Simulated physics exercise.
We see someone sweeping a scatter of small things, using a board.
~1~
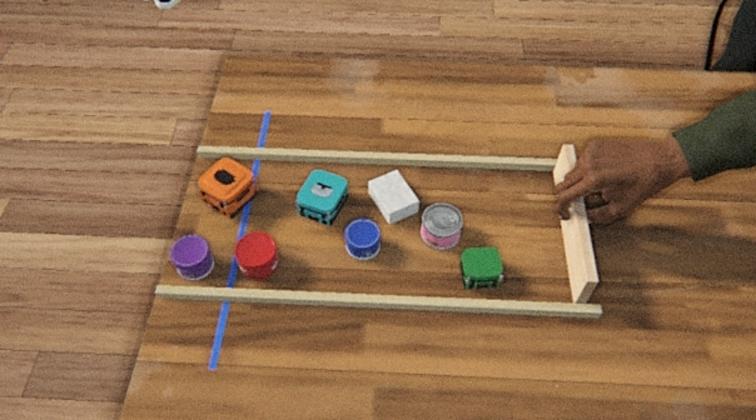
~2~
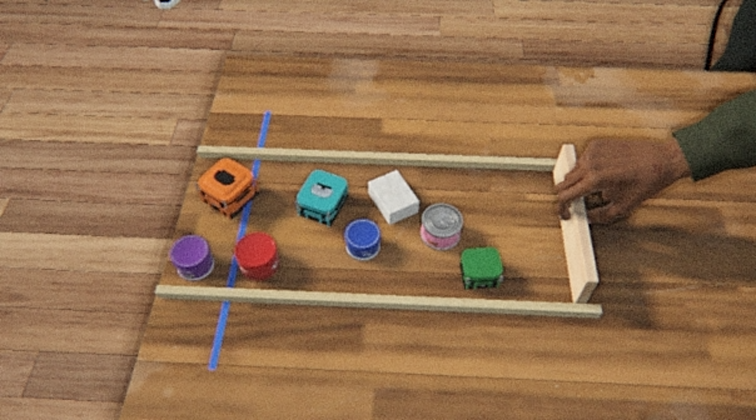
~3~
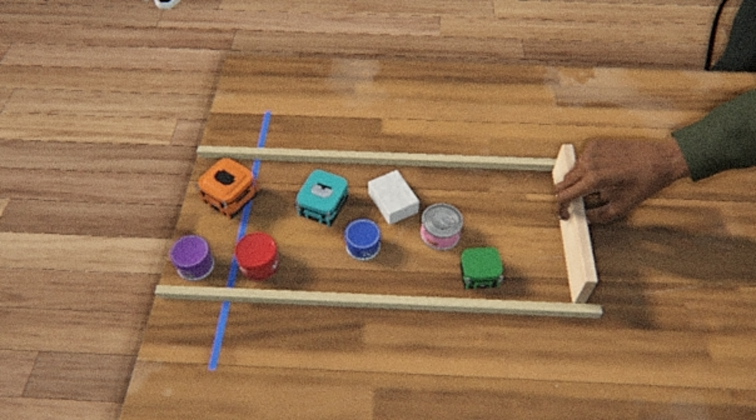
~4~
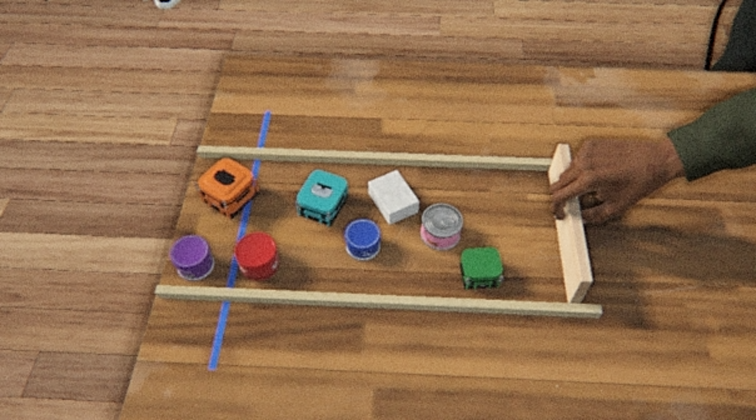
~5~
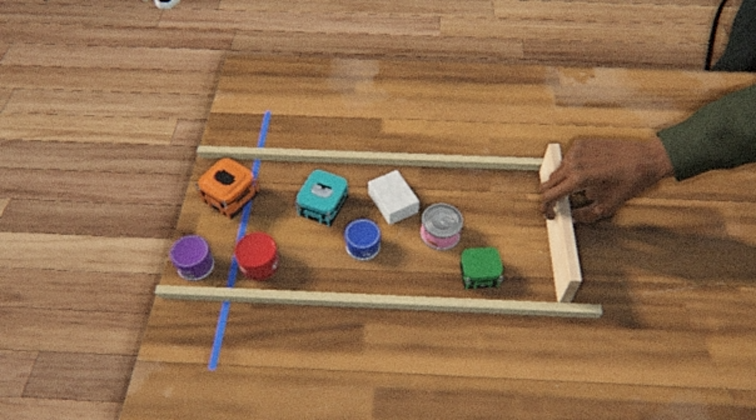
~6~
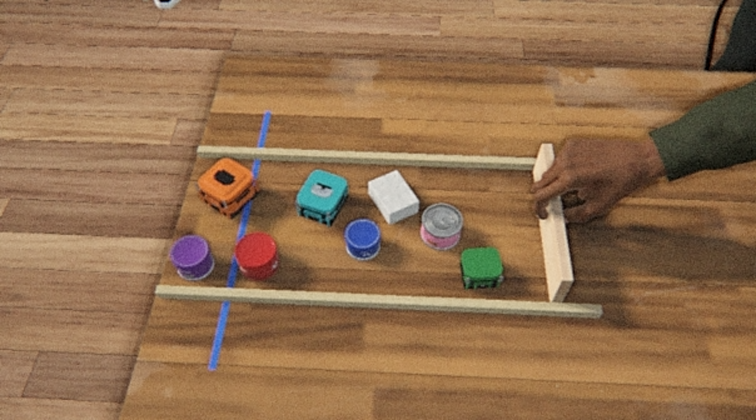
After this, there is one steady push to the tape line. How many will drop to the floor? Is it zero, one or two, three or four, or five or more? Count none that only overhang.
Once the board stops, one or two are missing from the table.
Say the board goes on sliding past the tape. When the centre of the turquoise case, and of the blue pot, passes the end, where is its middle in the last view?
Its middle is about (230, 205) and about (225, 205).
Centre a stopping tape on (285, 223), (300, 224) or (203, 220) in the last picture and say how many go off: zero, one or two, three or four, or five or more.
Not one; none at all; five or over.
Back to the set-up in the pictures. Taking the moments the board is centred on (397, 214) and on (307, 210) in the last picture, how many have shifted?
At first I count 4, and then 7.
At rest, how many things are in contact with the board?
3 of them.
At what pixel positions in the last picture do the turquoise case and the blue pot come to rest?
The turquoise case ends up near (194, 191), and the blue pot near (188, 235).
A little later, none off yet; purple tin at rest near (193, 258); orange case at rest near (228, 188); red tub at rest near (258, 257).
When it is over, the number that fall off is one or two; down, orange case and purple tin.
